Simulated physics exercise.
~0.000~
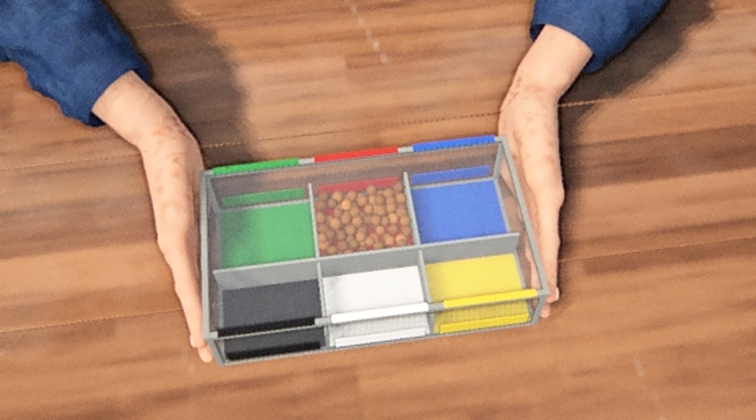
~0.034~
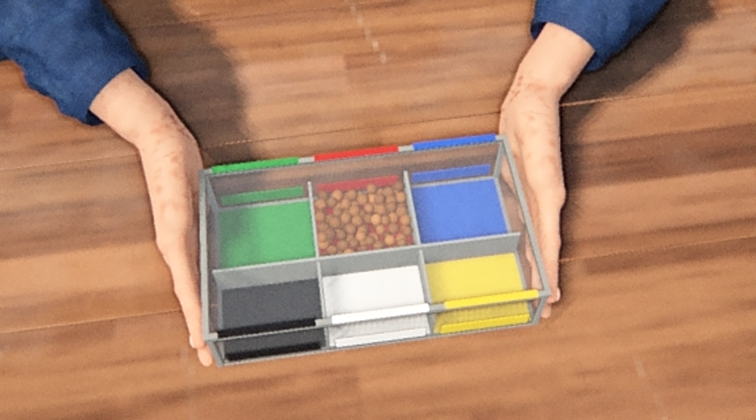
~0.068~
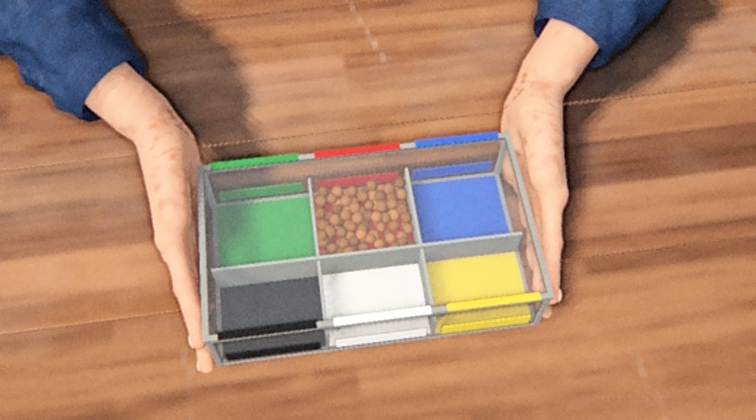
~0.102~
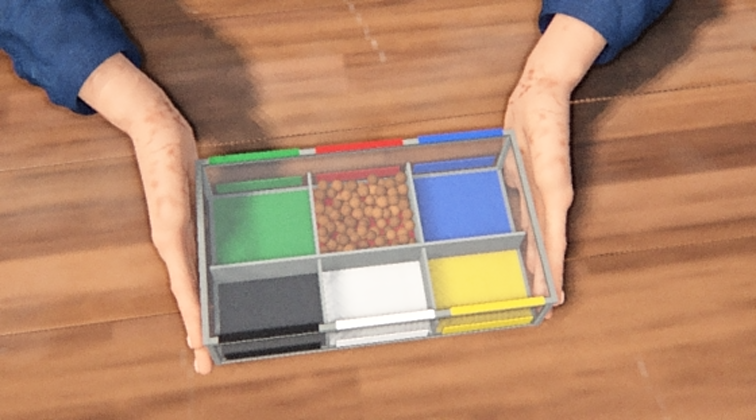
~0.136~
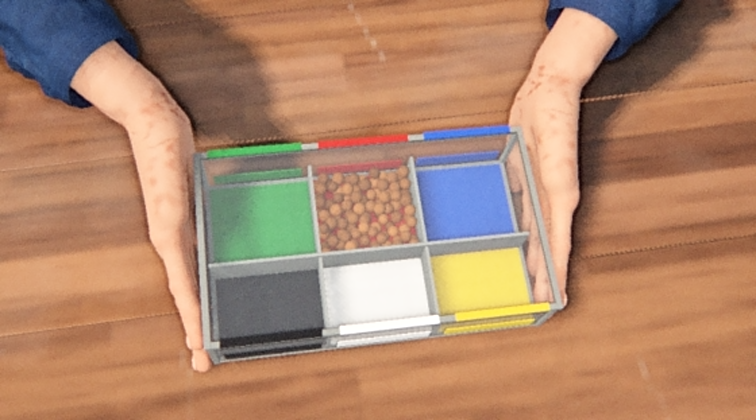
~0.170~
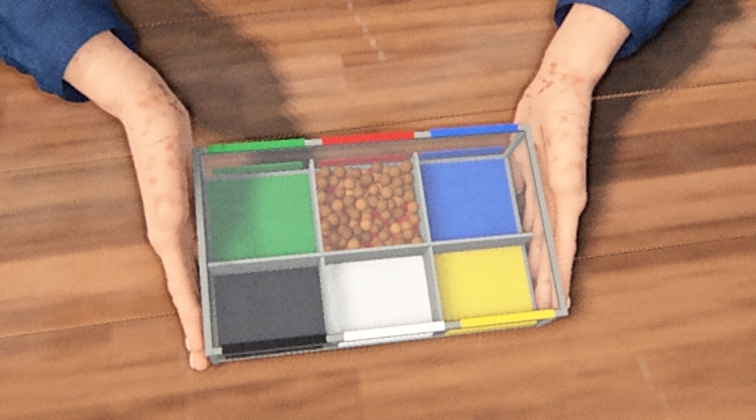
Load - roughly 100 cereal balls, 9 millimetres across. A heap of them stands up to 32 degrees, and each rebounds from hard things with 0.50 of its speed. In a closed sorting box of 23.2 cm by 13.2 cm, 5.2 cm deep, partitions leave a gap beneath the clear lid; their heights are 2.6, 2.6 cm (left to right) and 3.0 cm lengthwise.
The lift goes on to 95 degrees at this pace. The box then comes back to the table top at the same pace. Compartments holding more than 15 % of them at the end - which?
Red yes, blue no, green no, yellow yes, white yes, black no.
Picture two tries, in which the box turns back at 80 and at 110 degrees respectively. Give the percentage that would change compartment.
Around 45 and 90 in a hundred, respectively.
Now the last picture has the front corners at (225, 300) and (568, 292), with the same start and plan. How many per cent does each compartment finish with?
Each compartment ends with, in per cent, red 15, blue 55, green 0, yellow 30, white 0 and black 0.
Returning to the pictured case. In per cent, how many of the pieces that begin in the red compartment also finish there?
Roughly 20 per cent.
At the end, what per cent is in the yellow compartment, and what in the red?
The yellow compartment ends with 60 per cent, the red one with 20 per cent.
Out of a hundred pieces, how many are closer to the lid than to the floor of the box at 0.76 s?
Close to 60 in a hundred.
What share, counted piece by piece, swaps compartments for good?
Around 80 in a hundred.
Then, at 0.76 s, tilt 95 degrees; red 70 %, yellow 10 %, white 15 %.
After 1.16 s, tilt 40 degrees; red 20 %, yellow 60 %, white 25 %.
After 1.63 s, tilt 0 degrees; red 20 %, yellow 60 %, white 25 %.
By 2.1 s all is still; red 20 %, blue 0 %, green 0 %, yellow 60 %, white 25 %, black 0 %.
